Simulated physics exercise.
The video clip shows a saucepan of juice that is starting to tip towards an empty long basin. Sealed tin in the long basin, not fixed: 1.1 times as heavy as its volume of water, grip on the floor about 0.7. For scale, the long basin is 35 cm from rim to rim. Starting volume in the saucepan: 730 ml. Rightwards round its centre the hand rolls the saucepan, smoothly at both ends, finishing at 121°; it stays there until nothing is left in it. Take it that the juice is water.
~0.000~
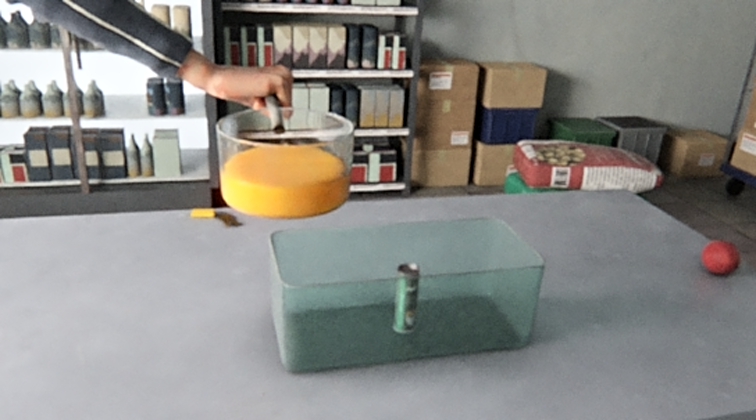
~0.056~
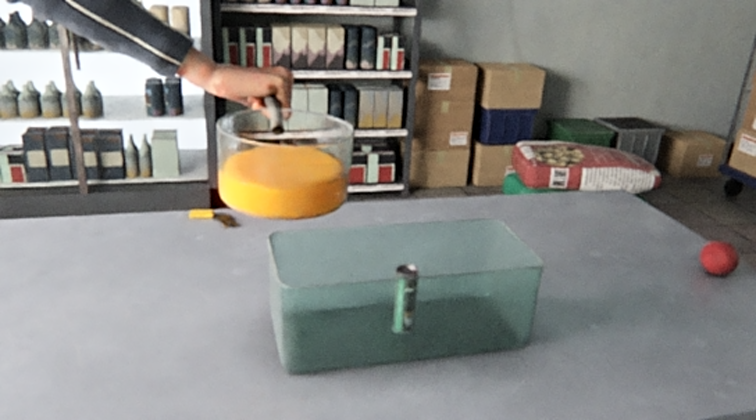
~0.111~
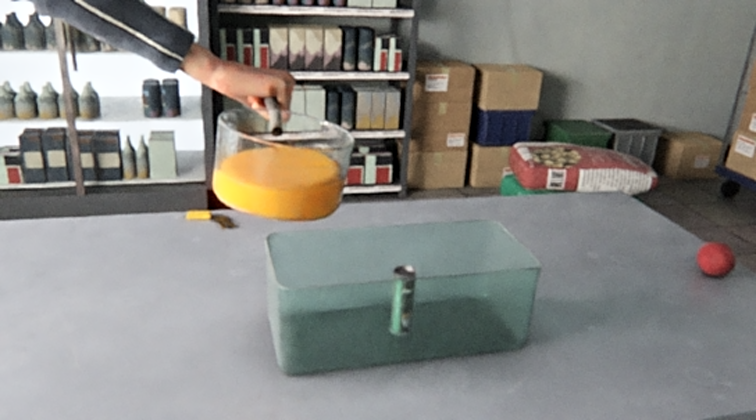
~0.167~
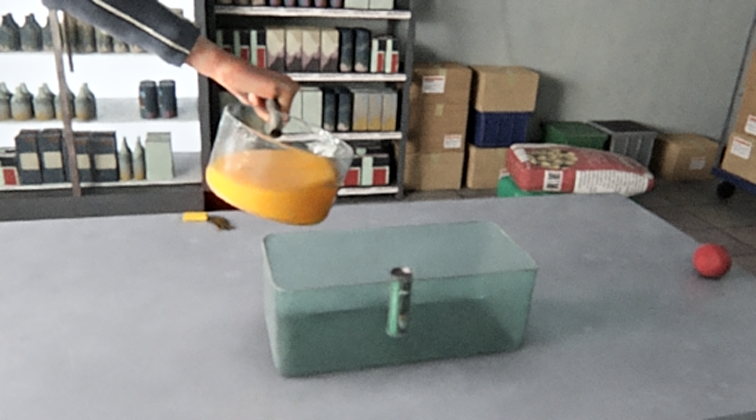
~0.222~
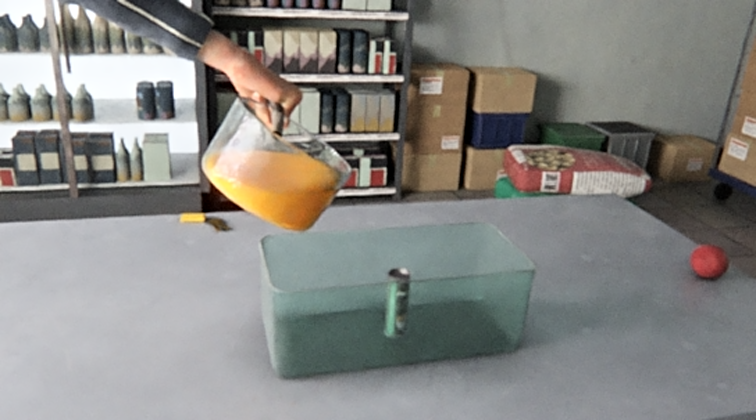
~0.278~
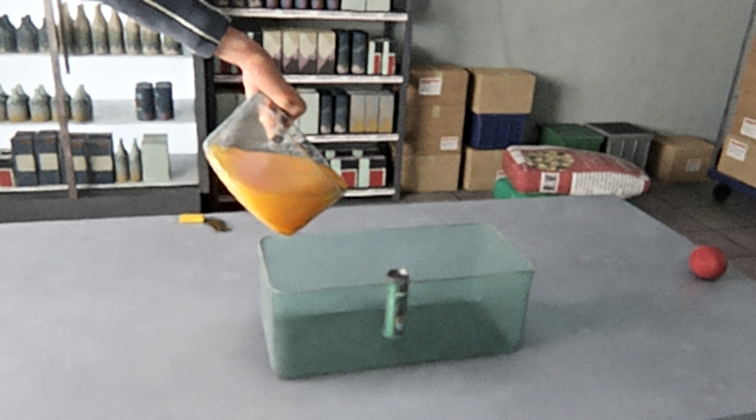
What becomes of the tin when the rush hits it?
It is not upset.
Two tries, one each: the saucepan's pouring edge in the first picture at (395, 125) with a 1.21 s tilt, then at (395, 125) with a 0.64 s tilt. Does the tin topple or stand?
First it stays on its base; then it tips over.
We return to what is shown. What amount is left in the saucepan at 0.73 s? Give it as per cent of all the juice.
What remains is about 3 percent of it all.
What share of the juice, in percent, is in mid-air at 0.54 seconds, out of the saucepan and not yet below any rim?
My guess is roughly 28 %.
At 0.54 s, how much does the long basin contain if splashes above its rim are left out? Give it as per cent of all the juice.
Fraction in basin: Approx. 52%.
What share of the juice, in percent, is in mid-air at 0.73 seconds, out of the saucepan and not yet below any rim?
I'd put it at about 5 per cent of the liquid.
After 0.54 s the tilt is 113° and 20 per cent is still to pour; the tin stands where it began.
After 0.73 s the tilt is 121° and 3 per cent is still to pour; the tin stands where it began.
After 0.93 s the tilt is 121° and 0 per cent is still to pour; the tin stands where it began.
After 1.14 s the tilt is 121° and 0 per cent is still to pour; the tin stands where it began.
In the end the tin stands where it began.
